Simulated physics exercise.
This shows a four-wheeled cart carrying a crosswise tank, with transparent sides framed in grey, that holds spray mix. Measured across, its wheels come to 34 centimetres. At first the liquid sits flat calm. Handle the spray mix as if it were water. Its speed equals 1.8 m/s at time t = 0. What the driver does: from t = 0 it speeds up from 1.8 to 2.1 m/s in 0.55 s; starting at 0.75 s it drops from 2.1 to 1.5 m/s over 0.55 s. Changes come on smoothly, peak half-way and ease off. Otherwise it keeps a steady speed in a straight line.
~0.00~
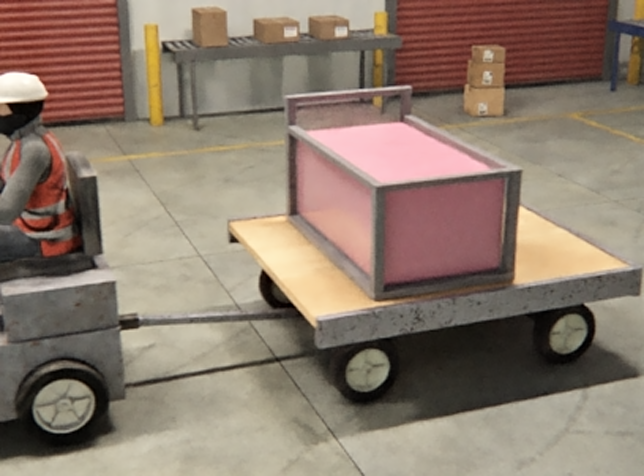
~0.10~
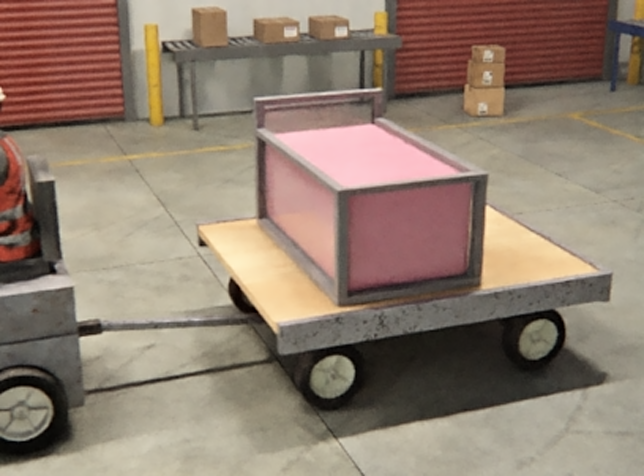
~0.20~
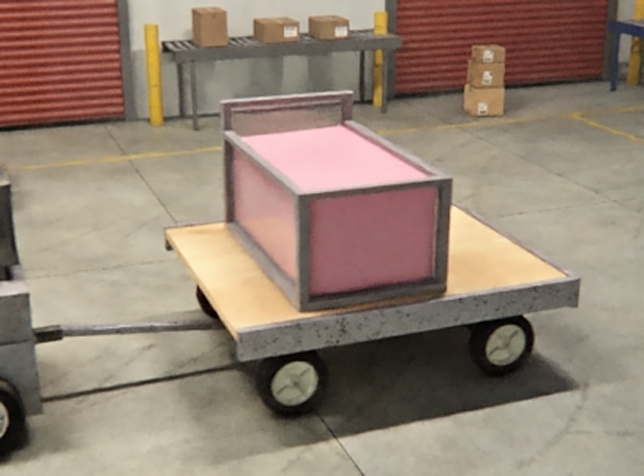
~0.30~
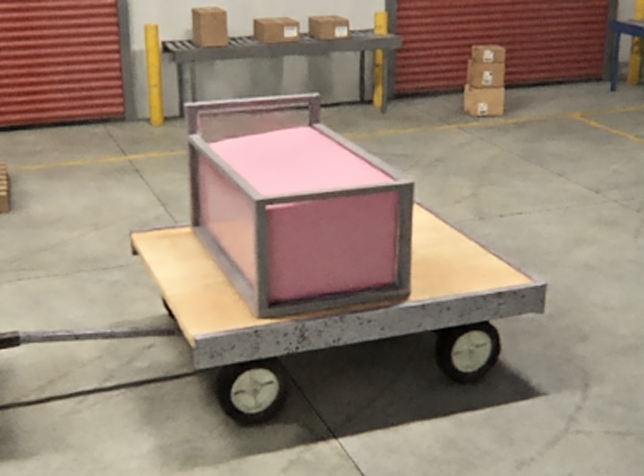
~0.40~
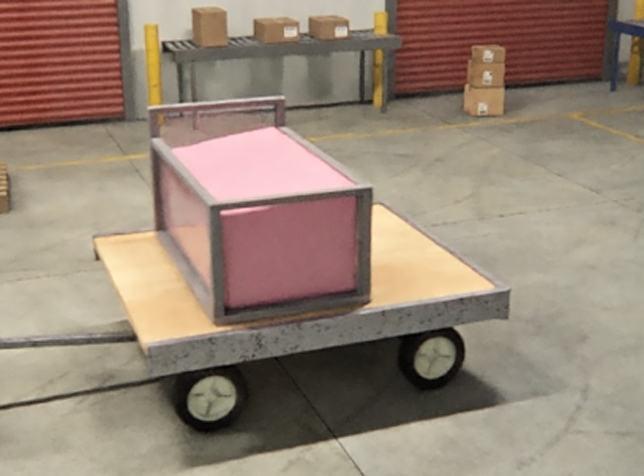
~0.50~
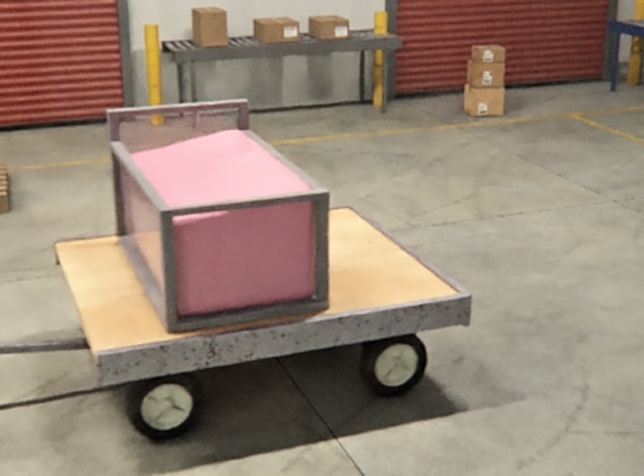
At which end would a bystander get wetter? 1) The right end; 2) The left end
2, the left end.
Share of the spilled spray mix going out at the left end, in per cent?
Close to 80 per cent goes that way.
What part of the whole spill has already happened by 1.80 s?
By then it's around 70 per cent.
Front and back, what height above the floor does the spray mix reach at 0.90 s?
Front level 52 cm, back level 46 cm.
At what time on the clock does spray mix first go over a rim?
I'd say close to 1.3 seconds.
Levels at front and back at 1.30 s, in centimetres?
About 52 cm in front, about 44 cm behind.
Then, 0.90 s in, front 52 cm, middle 49 cm, back 46 cm above the floor; no loss so far.
Then, 1.30 s in, front 52 cm, middle 49 cm, back 44 cm above the floor; the loss stands at 1 per cent, over the left end.
Then, 1.80 s in, front 45 cm, middle 49 cm, back 49 cm above the floor; the loss stands at 2 per cent, over the left end.
Then, 4.28 s in, the loss stands at 2 per cent, over the left end, a little elsewhere; the left end has passed 2 per cent and the right end 0.
